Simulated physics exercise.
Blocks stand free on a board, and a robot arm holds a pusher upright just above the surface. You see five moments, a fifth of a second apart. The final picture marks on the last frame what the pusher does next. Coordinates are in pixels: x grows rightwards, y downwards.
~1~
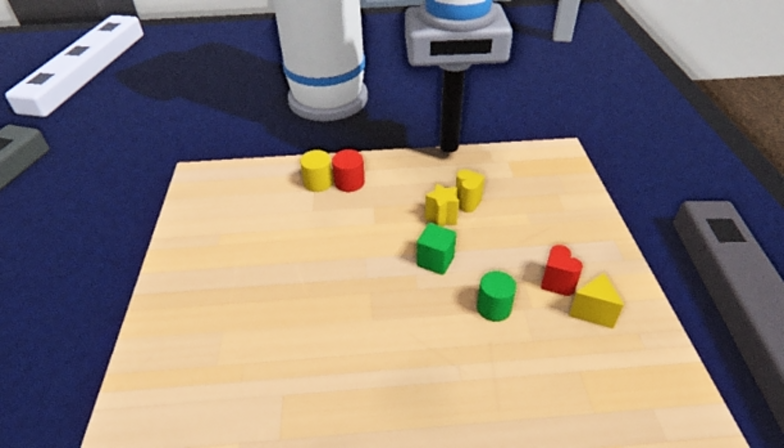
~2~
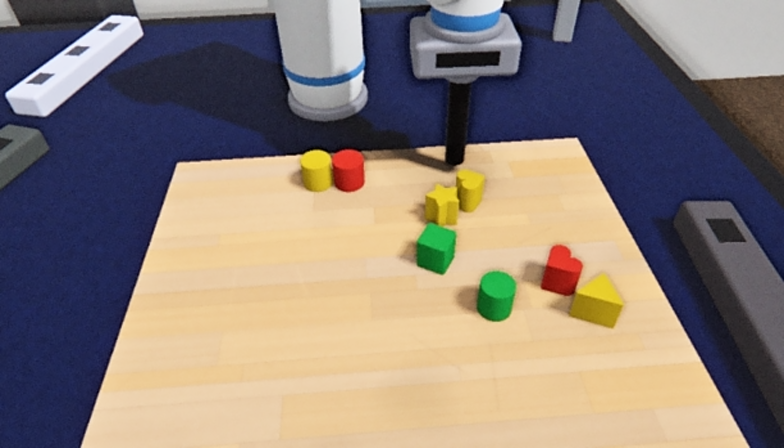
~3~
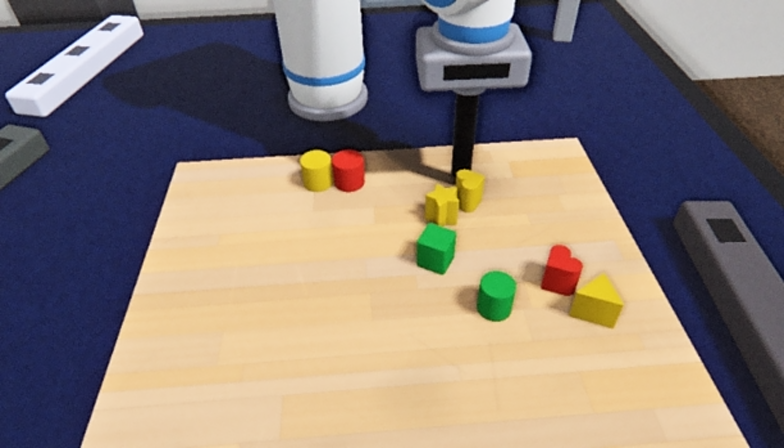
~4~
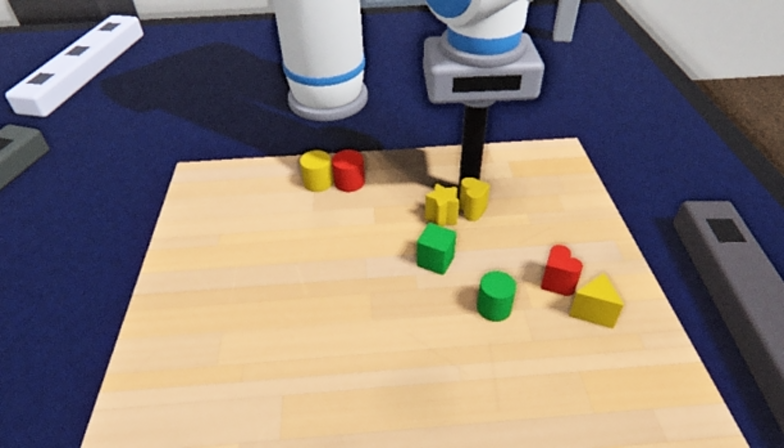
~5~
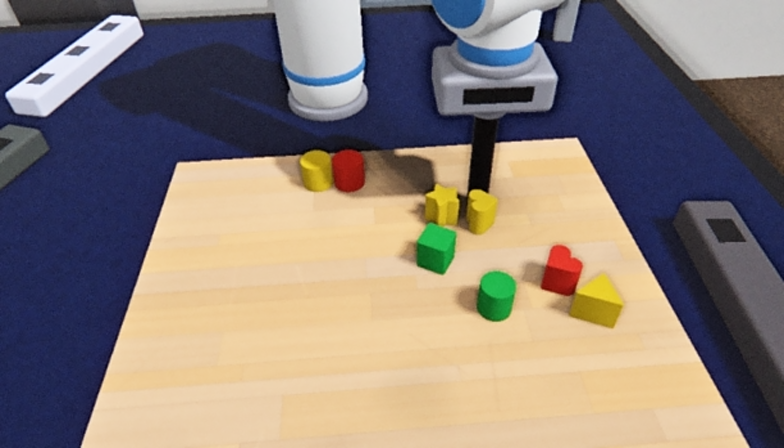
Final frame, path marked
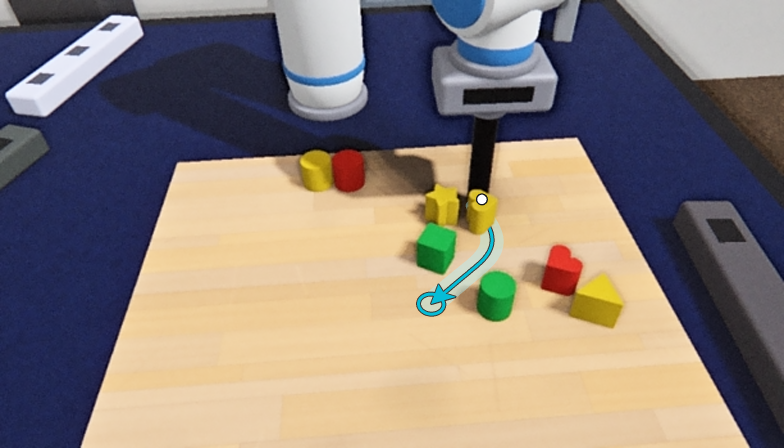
A robot arm's upright black pusher moves from the board's far edge toward the viewer and slightly right, reaching the yellow heart beside the yellow star. It then nudges the heart a short way nearer and slightly right, while the star and the other red, green and yellow blocks stay still.
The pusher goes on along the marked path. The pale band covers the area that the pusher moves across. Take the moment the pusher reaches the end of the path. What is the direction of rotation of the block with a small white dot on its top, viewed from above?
It is turned anticlockwise.
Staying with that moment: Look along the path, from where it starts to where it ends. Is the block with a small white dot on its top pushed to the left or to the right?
Slides left.
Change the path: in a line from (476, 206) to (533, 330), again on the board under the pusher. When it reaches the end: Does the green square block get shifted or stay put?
That block stays in place.
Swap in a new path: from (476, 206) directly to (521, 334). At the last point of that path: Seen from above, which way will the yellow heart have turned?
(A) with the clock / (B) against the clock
Choice A: With the clock.
Drawn move, from (476, 206) by way of (492, 240) and (469, 273) to (431, 304); the dot is on the yellow heart.
On the path given first. One third of the way, pusher (493, 231); yellow heart (490, 235), turned 30° clockwise.
Two thirds of the way, pusher (469, 263); yellow heart (475, 271); green circular block (501, 289).
At the end, pusher (432, 295); green square block still; yellow heart (464, 287), turned 75° anticlockwise; green circular block (502, 291).
